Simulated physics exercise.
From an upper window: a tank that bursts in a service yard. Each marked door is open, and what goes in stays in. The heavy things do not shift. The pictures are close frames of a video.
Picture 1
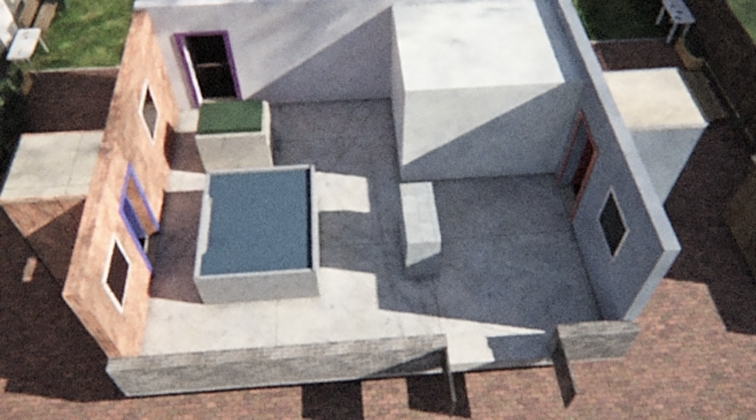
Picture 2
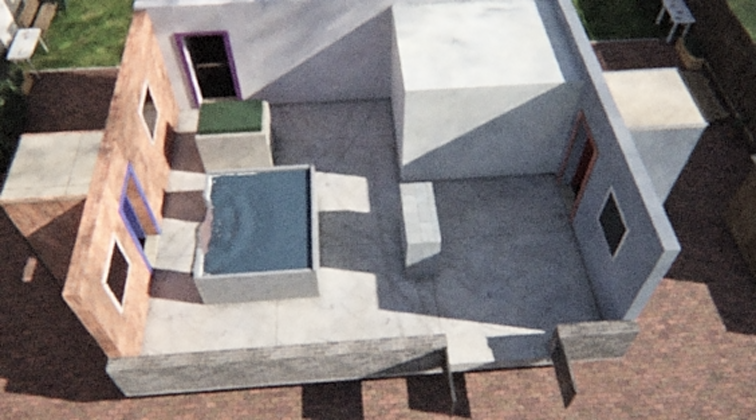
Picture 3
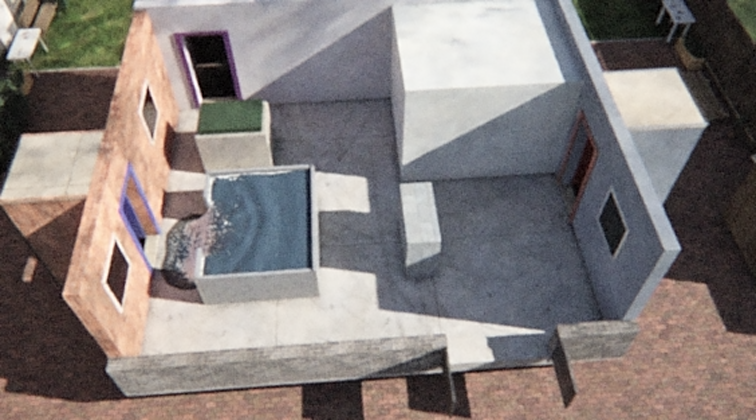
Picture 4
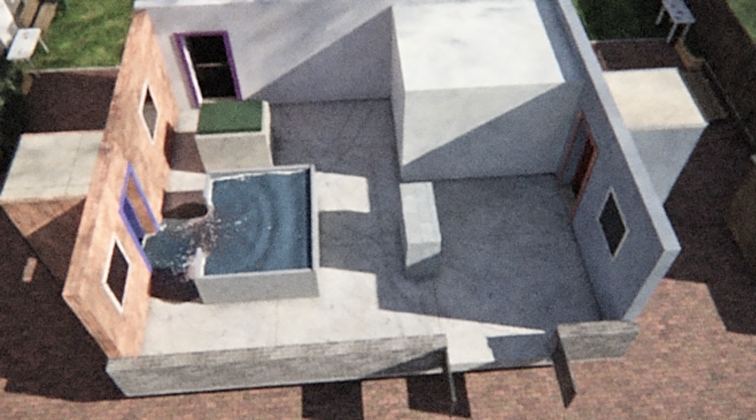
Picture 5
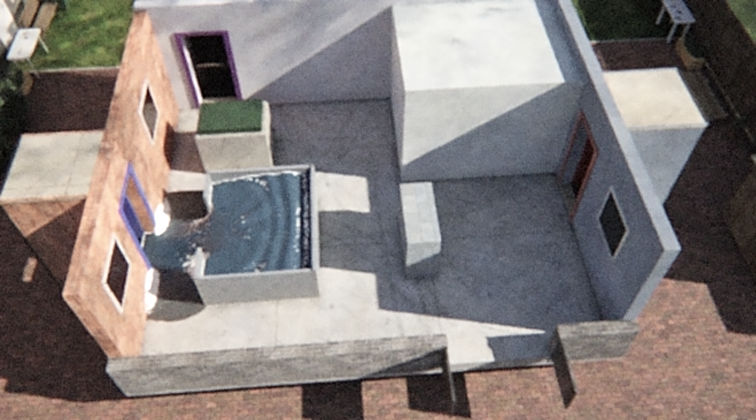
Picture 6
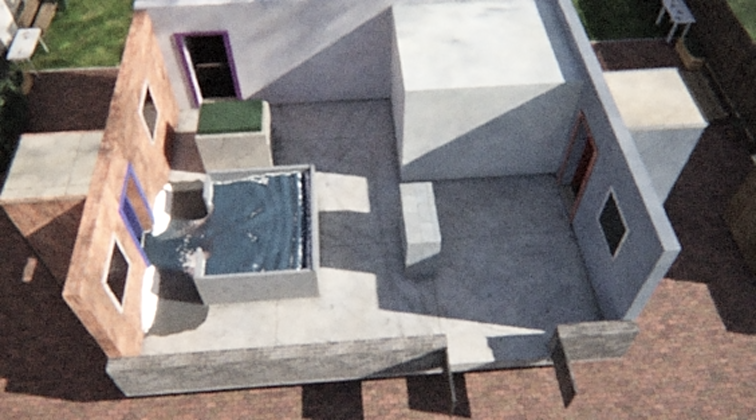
A water tank in a walled yard bursting on its left side, water pouring out toward the blue-framed doorway and spreading along the wall.
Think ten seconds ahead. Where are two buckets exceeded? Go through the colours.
One by one: The red door stays under that; the blue door takes more than that; the purple door takes more than that.
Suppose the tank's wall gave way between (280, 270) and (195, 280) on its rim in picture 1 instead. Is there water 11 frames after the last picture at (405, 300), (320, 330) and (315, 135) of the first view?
In turn: Wet, wet, no water.
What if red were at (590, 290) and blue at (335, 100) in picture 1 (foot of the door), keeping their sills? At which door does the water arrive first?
It is the one in purple.
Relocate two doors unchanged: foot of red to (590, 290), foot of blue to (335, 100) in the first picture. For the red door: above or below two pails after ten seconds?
Then: The red door passes that mark.
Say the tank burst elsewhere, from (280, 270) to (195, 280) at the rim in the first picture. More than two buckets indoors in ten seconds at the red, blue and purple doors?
Then: The red one is over, the blue one takes more, the purple one passes that mark.
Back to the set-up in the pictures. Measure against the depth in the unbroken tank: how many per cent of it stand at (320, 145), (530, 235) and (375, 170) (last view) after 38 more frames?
In turn 2, 0 and 2 in a hundred.
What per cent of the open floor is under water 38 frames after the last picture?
Roughly 70 per cent.
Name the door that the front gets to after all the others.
It is the door marked red.
A moment on, water covers 15 % of the floor; the red door not reached, the blue door far over two buckets in, the purple door not reached.
Next, water covers 25 % of the floor; the red door not reached, the blue door far over two buckets in, the purple door under two buckets in.
Then, water covers 40 % of the floor; the red door not reached, the blue door far over two buckets in, the purple door far over two buckets in.
Later, water covers 70 % of the floor; the red door not reached, the blue door far over two buckets in, the purple door far over two buckets in.
In the end, water covers 90 % of the floor; the red door wet at the sill, nothing in, the blue door far over two buckets in, the purple door far over two buckets in.
